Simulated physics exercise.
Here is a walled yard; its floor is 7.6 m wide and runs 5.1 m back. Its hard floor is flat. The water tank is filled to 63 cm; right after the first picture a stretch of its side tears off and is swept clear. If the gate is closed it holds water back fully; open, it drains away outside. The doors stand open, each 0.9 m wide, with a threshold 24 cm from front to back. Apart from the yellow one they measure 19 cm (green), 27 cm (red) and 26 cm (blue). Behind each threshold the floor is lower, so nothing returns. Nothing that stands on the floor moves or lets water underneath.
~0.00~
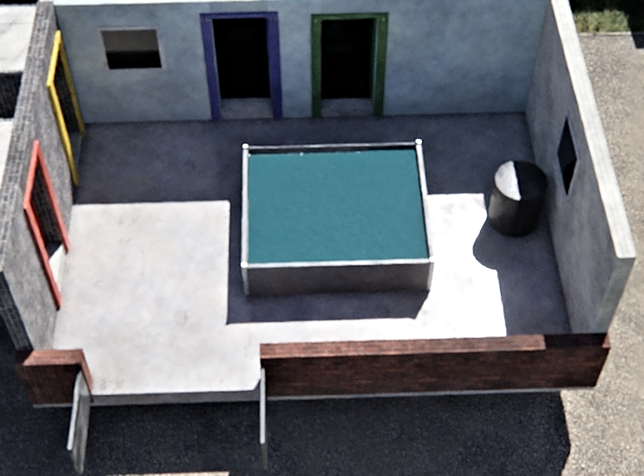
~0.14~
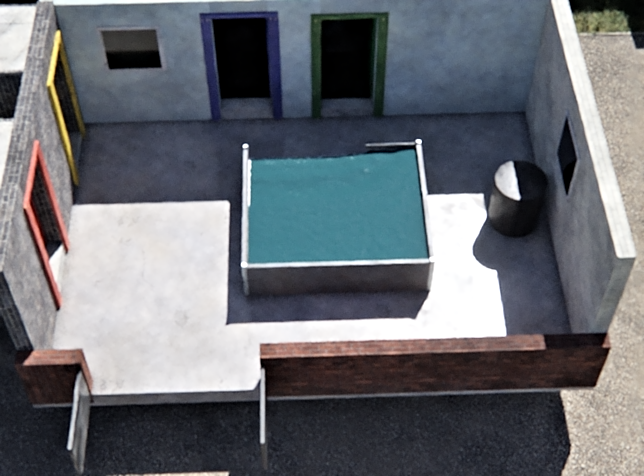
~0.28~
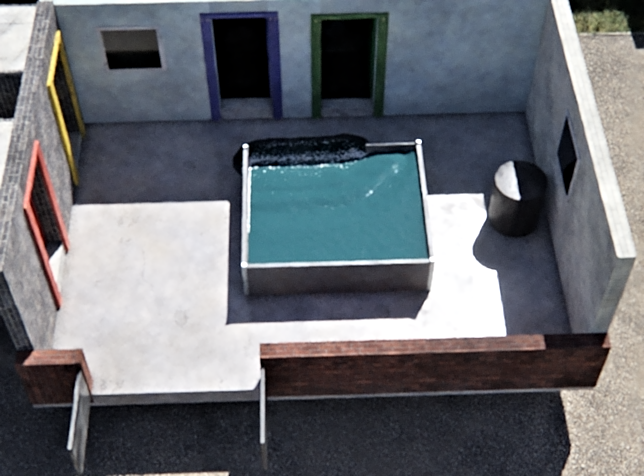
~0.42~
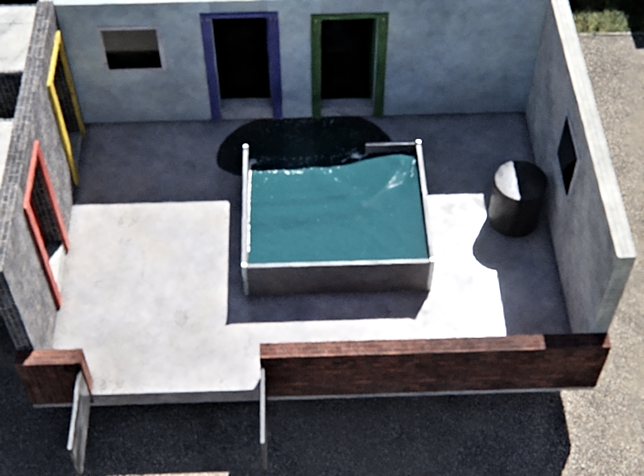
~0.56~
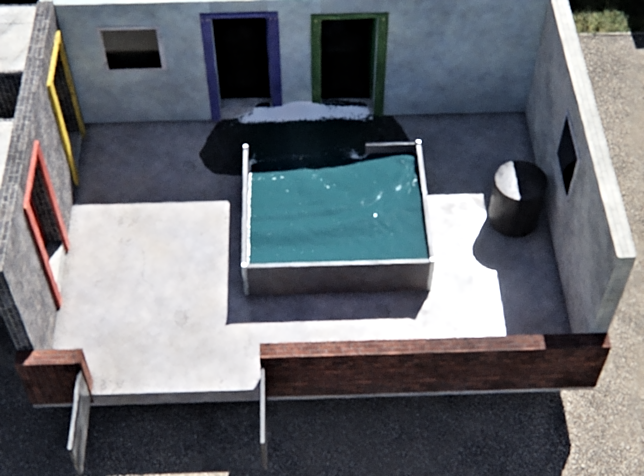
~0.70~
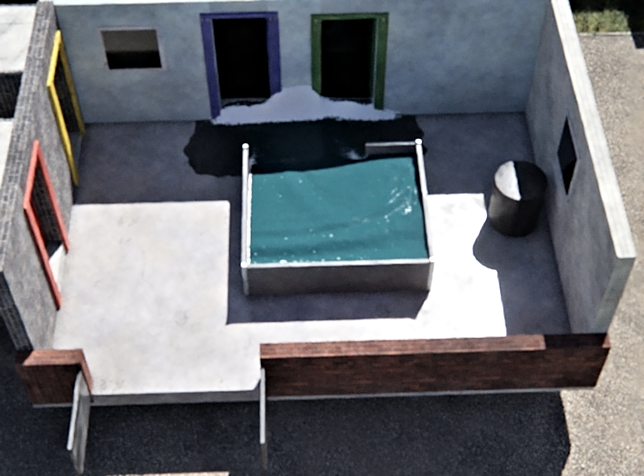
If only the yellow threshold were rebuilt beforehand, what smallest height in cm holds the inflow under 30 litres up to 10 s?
It would have to be roughly 27 cm high.
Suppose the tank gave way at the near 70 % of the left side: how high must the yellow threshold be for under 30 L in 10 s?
About 17 cm.
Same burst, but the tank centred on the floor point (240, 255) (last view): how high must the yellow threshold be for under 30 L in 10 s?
Some 35 cm.
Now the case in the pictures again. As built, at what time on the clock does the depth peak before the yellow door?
At about 2.4 s.
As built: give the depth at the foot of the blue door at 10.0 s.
Some 8.5 cm.
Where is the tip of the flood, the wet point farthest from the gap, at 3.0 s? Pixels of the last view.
Near (58, 317).
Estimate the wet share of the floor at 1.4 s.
Some 20 per cent of it.
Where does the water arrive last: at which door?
The red one.
After 1.4 s water covers 20 % of the floor, deepest (50 cm) near (295, 127); it has not reached the yellow door.
After 3.0 s water covers 45 % of the floor, deepest (36 cm) near (85, 125); 33 cm at the yellow door, 68 litres in over its 17 cm threshold.
After 10.0 s water covers 100 % of the floor, deepest (12 cm) near (490, 367); 9 cm at the yellow door, 157 litres in over its 17 cm threshold.
At the yellow door as built, the water arrived by 1.9 s and peaked near 34 cm at 2.4 s.
With a threshold of 24.5 cm, 50 litres would have come in within the 10 s; with 33.5 cm, 4 litres. So under 30 litres takes about 27 cm.
